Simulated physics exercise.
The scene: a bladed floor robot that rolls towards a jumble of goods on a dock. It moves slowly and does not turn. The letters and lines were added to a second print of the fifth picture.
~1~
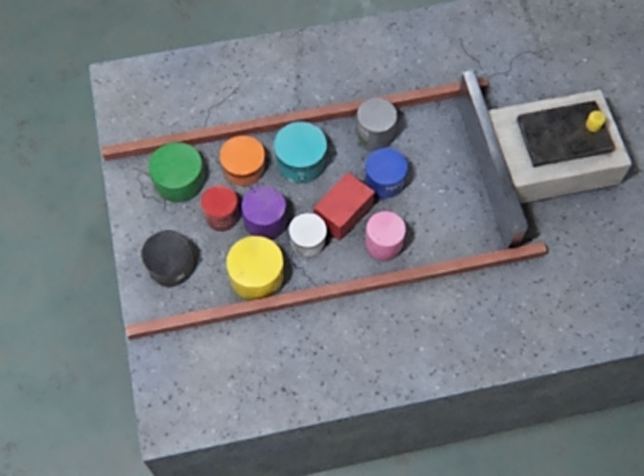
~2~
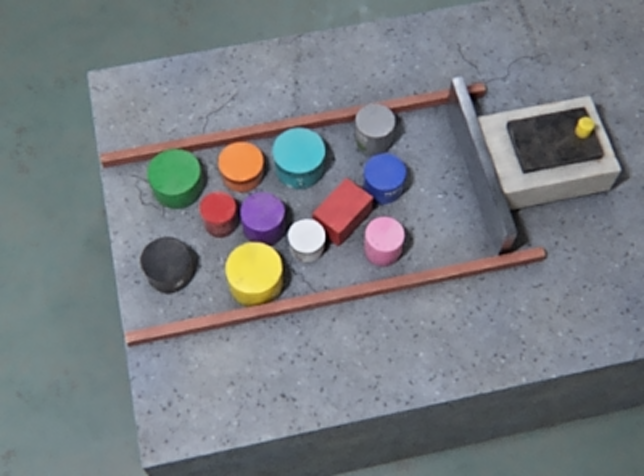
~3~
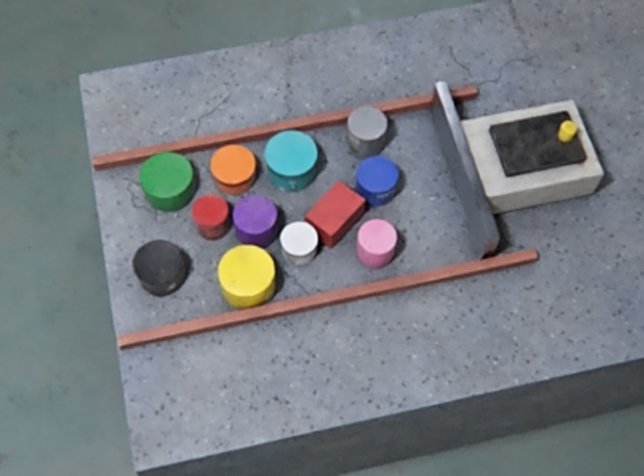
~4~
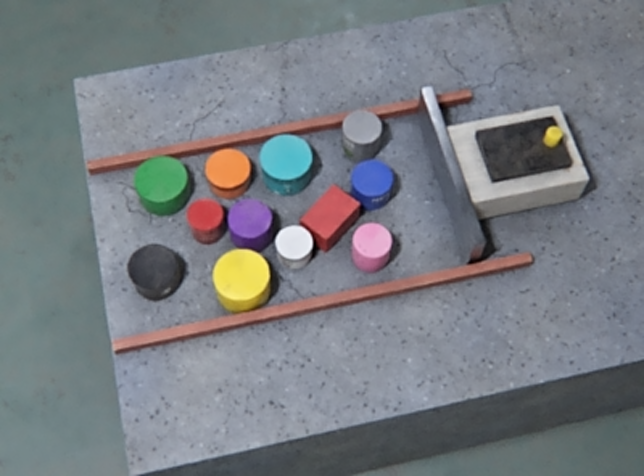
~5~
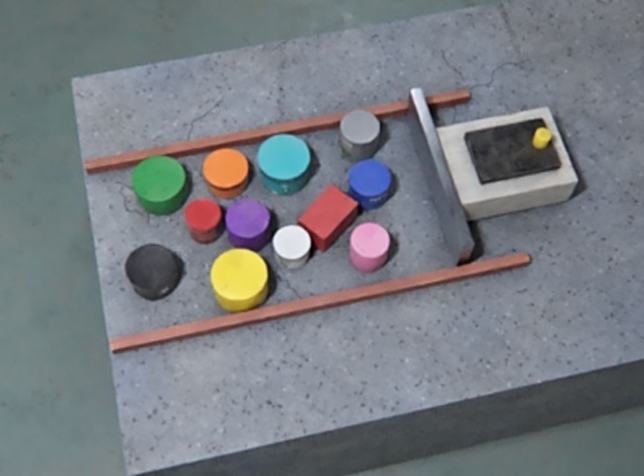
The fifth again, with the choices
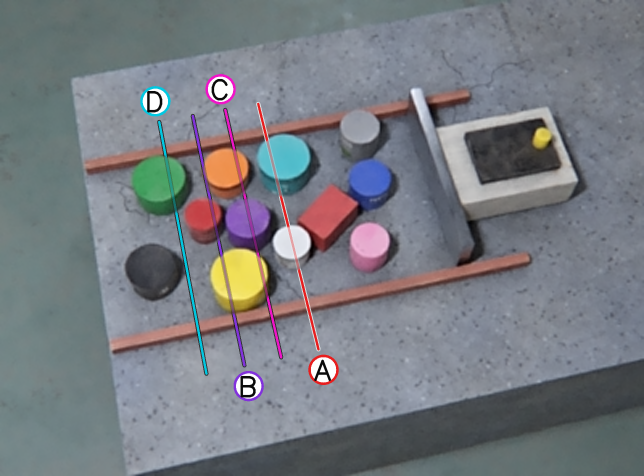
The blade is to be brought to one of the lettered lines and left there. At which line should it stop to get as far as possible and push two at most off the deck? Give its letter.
B is the last line within the limit.
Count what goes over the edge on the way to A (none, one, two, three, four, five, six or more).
In all, none.
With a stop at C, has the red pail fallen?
No.
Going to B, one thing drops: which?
The green canister.
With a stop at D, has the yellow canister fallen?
By then, yes.
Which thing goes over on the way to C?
The green canister.
On the marked copy, A at (286, 219); B at (217, 232); C at (251, 226); D at (181, 240).
Following B. Soon after the start, robot (428, 166); grey pail (319, 142); pink canister (350, 252).
Later, robot (348, 182); green canister (109, 195); orange pail (157, 181).
In the end, robot (287, 194); green canister over the edge; orange pail (98, 186); one fallen.
As for the rest, A is within the limit but short; C is within the limit but short; D drops five.
